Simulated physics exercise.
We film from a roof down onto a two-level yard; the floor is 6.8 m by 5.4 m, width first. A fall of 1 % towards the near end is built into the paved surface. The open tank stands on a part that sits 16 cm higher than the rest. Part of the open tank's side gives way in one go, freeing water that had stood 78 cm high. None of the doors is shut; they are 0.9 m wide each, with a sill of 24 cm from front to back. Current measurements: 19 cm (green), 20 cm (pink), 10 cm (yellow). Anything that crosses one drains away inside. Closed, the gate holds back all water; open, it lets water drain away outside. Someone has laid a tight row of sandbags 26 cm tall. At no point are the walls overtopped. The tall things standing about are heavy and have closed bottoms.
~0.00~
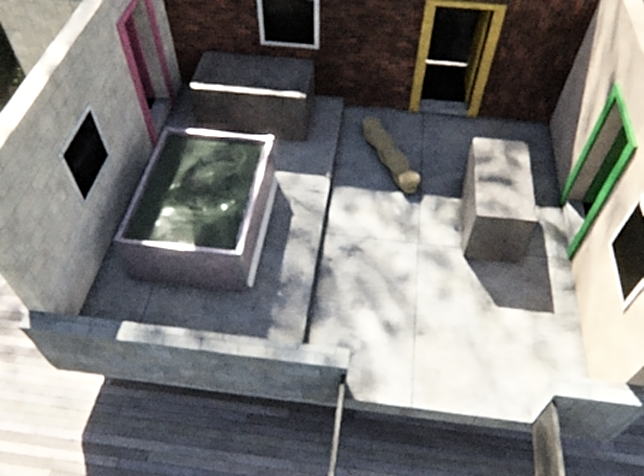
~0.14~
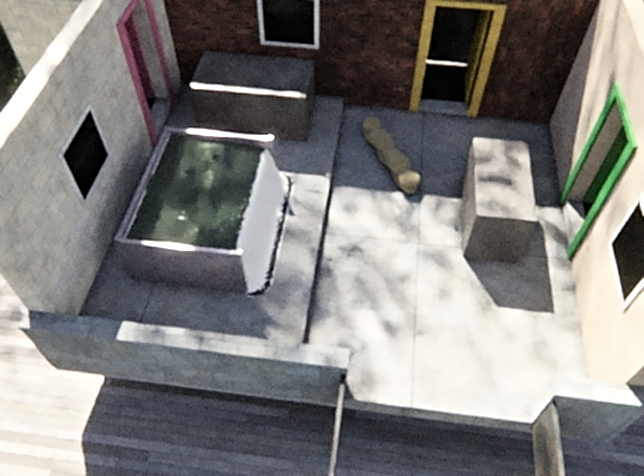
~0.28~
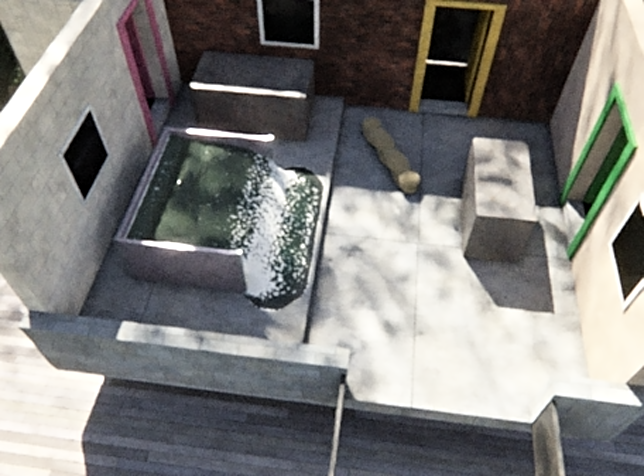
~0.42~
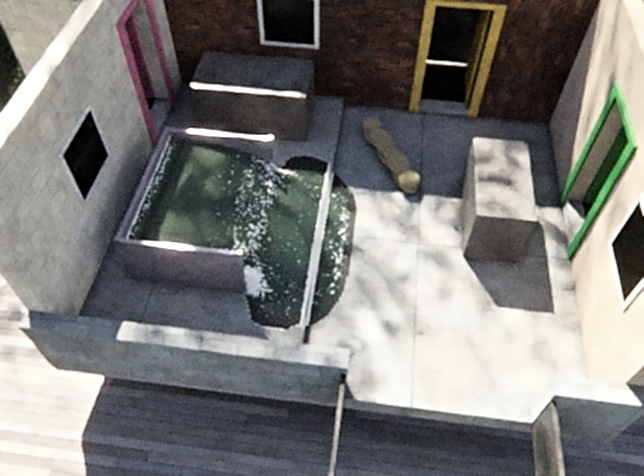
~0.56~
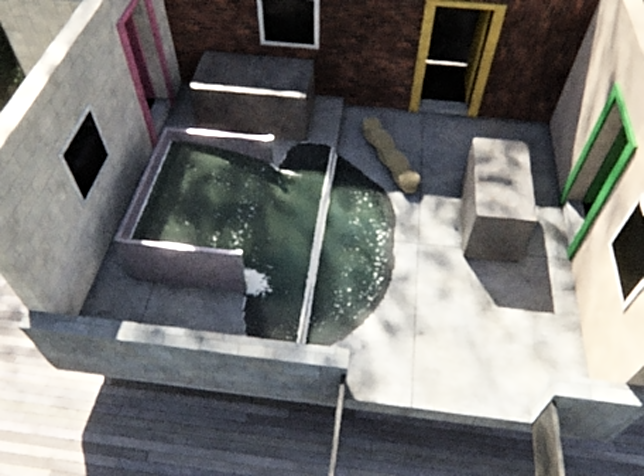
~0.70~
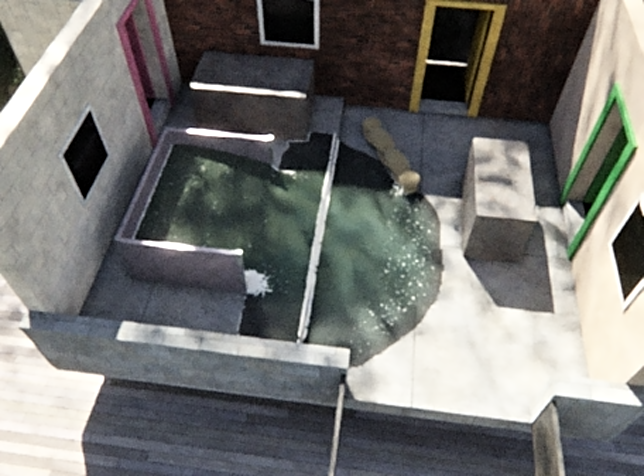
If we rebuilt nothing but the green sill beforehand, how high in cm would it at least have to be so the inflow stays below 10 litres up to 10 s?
It would have to reach roughly 7 cm.
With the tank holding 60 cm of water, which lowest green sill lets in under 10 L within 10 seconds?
Then around 5.0 centimetres.
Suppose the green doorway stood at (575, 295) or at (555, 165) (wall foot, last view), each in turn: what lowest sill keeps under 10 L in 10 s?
About 26 cm for the first and 13.5 cm for the second.
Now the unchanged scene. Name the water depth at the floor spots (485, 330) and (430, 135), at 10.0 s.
6 and 8 cm.
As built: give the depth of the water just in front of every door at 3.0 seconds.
Depths in cm: Green 5, pink 0, yellow 15.
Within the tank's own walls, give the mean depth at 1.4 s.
I'd put it near 29 cm.
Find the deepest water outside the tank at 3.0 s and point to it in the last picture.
(585, 410).
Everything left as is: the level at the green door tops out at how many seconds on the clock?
The level tops out near 8.0 seconds.
After 1.4 s water covers 50 % of the floor, deepest (48 cm) near (453, 219); it has not reached the green door.
After 3.0 s water covers 70 % of the floor, deepest (36 cm) near (585, 410); 5 cm at the green door, 0 litres in over its 19 cm sill.
After 10.0 s water covers 65 % of the floor, deepest (10 cm) near (390, 142); 8 cm at the green door, 0 litres in over its 19 cm sill.
At the green door as built, the water arrived by 1.8 s and peaked near 10 cm at 7.8 s.
With a sill of 6.5 cm, 15 litres would have come in within the 10 s; with 9 cm, 3 litres. So under 10 litres takes about 7 cm.
